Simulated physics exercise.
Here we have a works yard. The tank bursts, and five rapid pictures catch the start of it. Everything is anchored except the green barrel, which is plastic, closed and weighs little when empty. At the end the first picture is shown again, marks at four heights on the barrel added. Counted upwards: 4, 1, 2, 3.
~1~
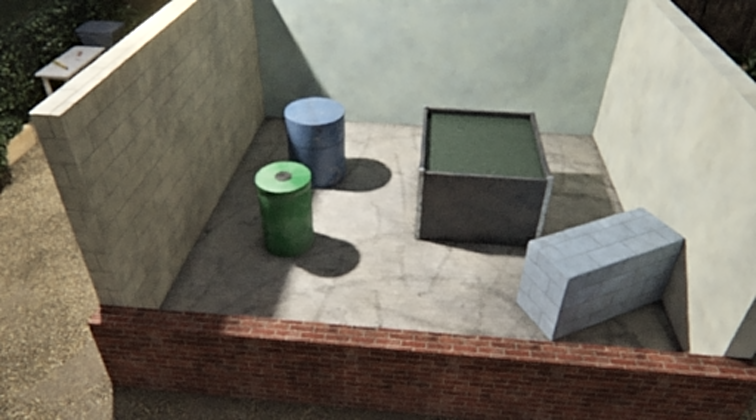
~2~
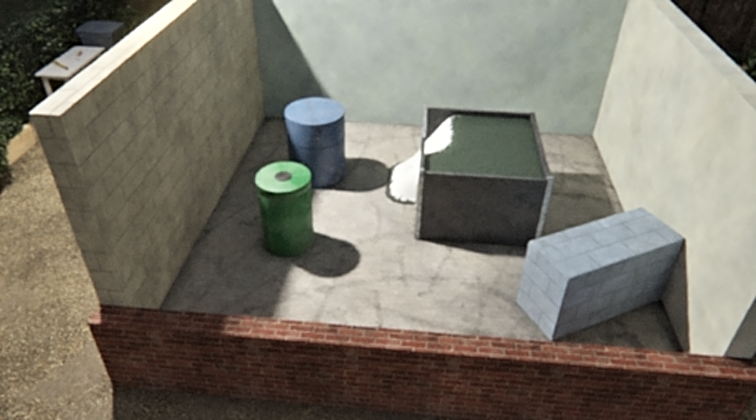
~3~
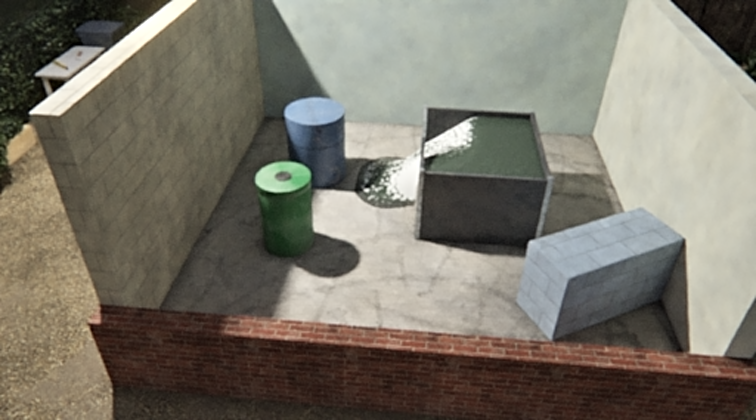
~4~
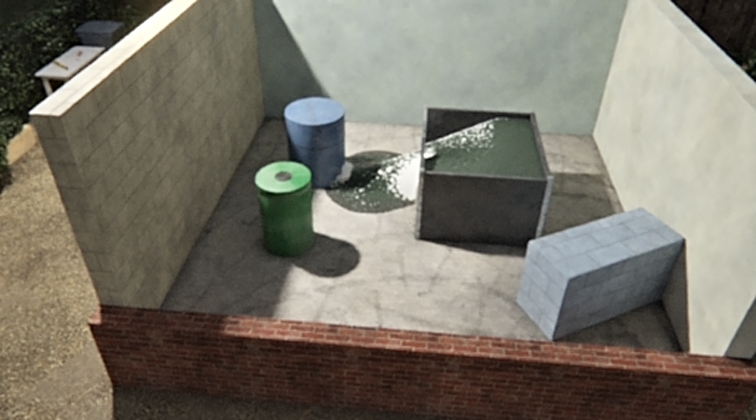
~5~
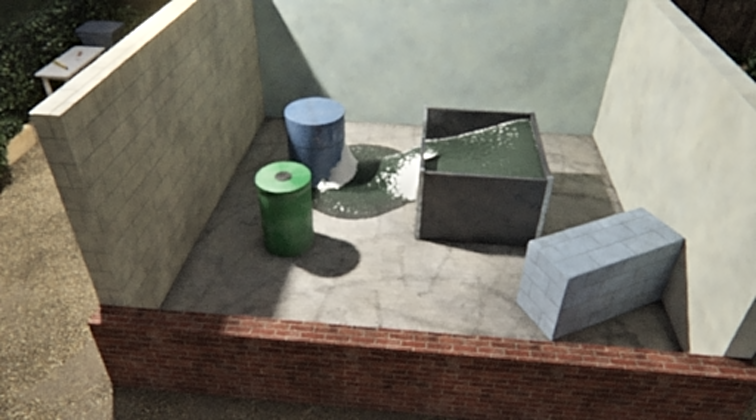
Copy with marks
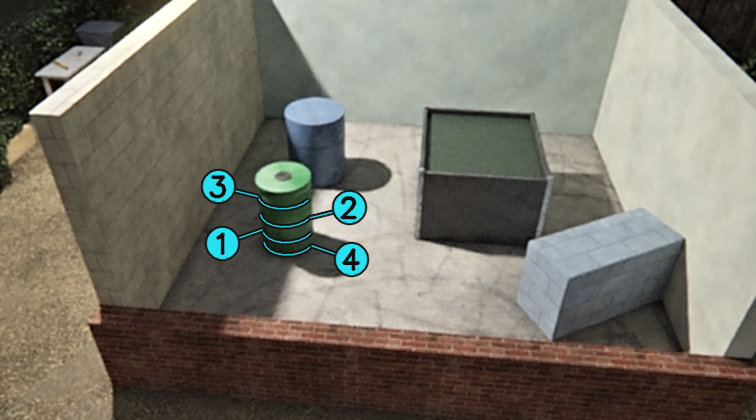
Water pours over the left side of a dark, full tank in a walled yard, then spreads leftward across the ground, splashing against the base of the blue barrel while the green barrel and pale block stay still.
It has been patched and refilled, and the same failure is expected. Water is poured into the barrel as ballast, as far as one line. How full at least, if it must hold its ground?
Choose 2.
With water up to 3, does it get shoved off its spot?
No, not at all.
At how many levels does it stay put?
Two of the four.
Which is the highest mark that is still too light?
That would be 1.
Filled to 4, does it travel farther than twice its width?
Yes.
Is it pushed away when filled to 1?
Yes, it does.
In cyan, 1 at (282, 242); 2 at (280, 226); 3 at (278, 208); 4 at (283, 254); from the bottom up 4, 1, 2, 3.
With 1, it is pushed about its own width away.
With 2, it does not move.
With 3, it does not move.
With 4, it is pushed about 4 times its own width away.
